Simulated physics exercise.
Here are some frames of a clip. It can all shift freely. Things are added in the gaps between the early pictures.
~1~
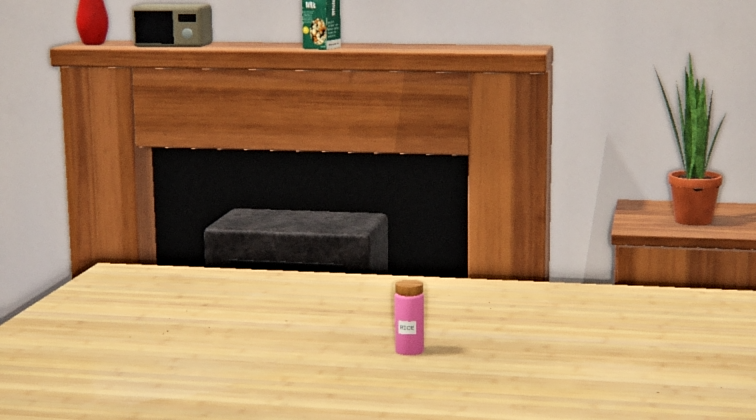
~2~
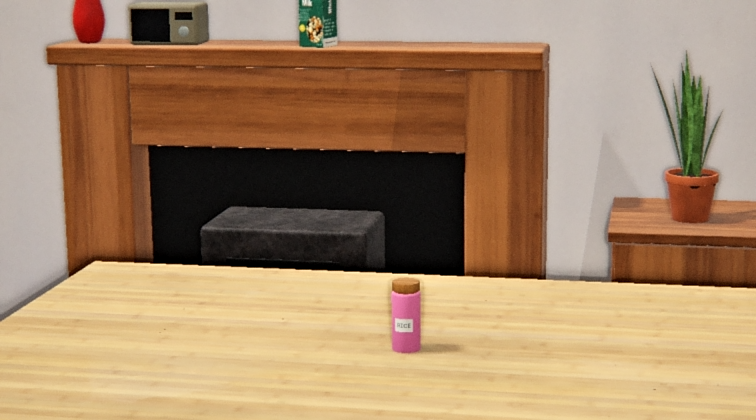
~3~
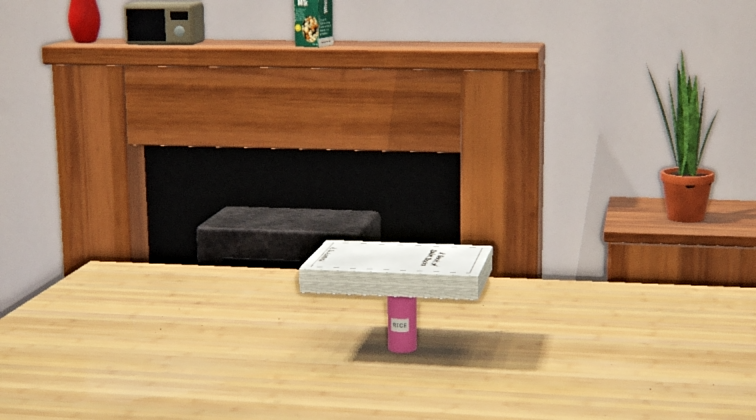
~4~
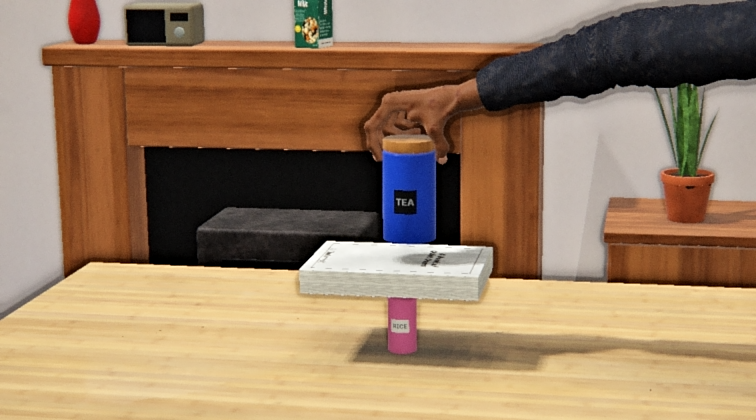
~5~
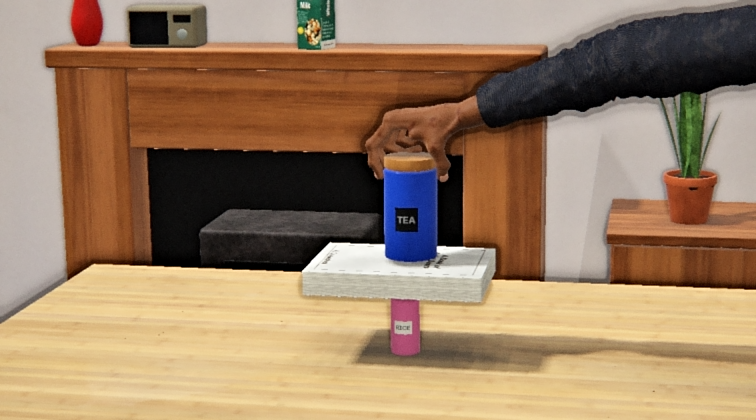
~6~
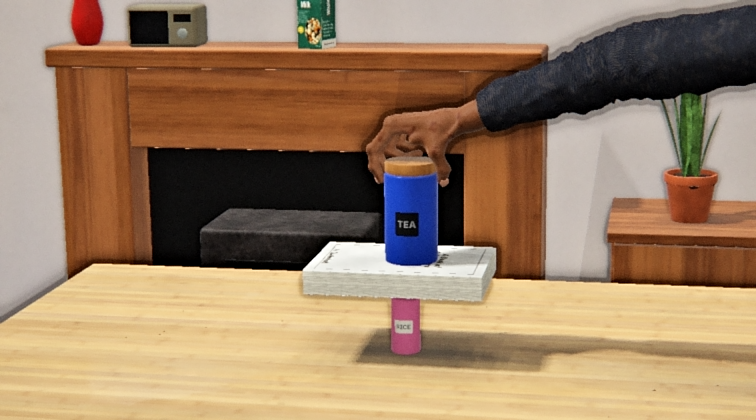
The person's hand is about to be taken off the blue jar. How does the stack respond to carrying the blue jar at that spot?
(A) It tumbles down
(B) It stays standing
B, it stays standing.
Then, 0.40 s past the last view, nothing moves.
Then, 1.00 s past the last view, blue jar resting near (411, 211).
Finally, all 3 still in place. Final places as the last picture's camera would see them, blue jar near (412, 211). The stack keeps its balance.
